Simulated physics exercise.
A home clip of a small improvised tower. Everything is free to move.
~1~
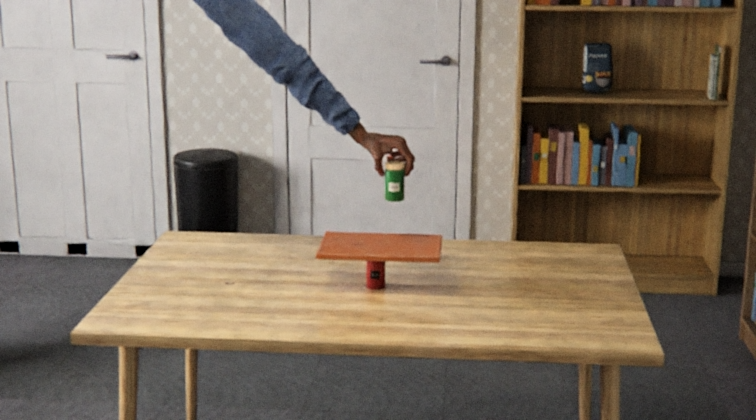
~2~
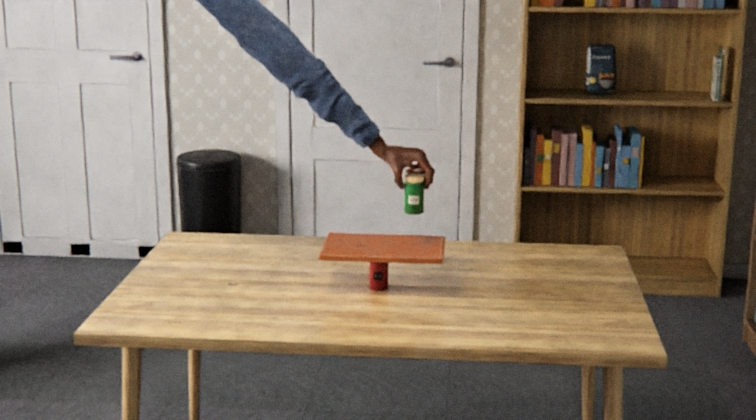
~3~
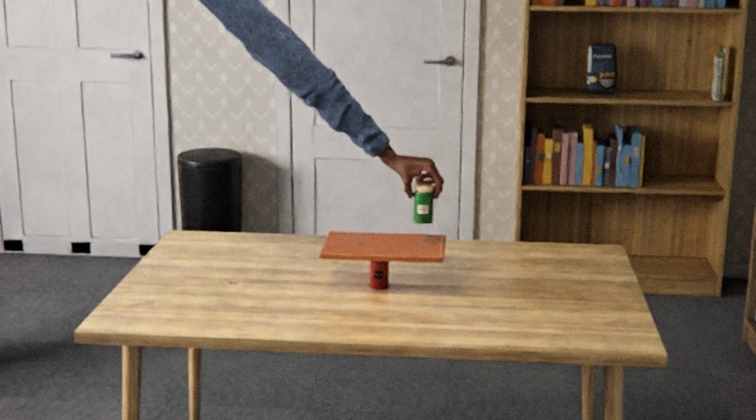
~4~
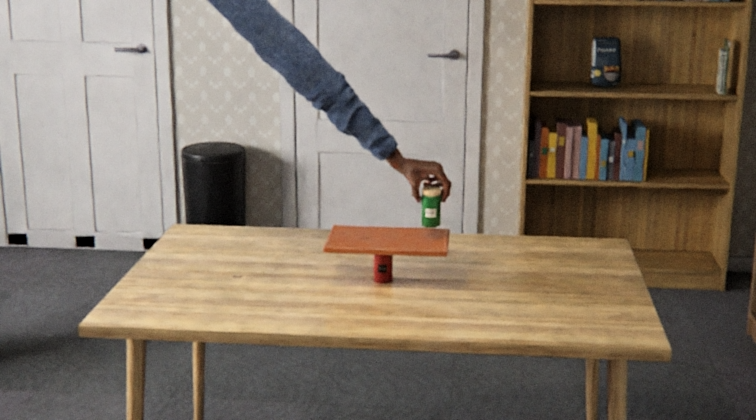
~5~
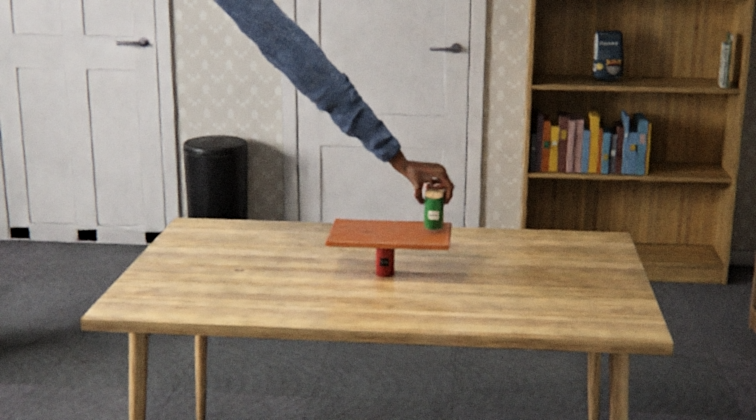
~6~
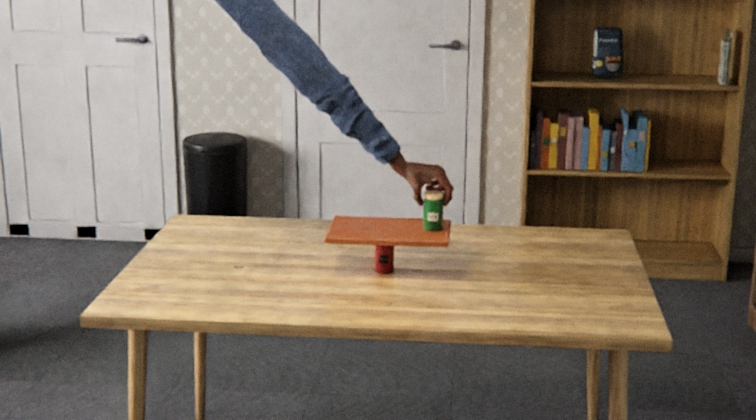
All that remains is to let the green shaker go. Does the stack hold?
The stack gives way.
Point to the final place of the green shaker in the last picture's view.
At about (472, 269).
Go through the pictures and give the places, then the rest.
The first picture shows coming down; green shaker (395, 181); red shaker (376, 268).
The second picture shows coming down; green shaker (414, 194); red shaker (379, 269).
The third picture shows coming down; green shaker (424, 204); red shaker (379, 268).
The fourth picture shows coming down; green shaker (431, 207); red shaker (383, 262).
The fifth picture shows coming down; green shaker (434, 209); red shaker (385, 256).
The sixth picture shows in place under the hand; green shaker (433, 211); red shaker (385, 253).
Then, 0.50 s later than the last frame, green shaker now fallen; orange lid tilted by 46°.
Then, 0.60 s later than the last frame, orange lid tilted by 38°.
When it is over, fallen, green shaker; left askew, orange lid; red shaker as before. End places, in pixels of the last picture, green shaker near (472, 269). The stack loses its balance.
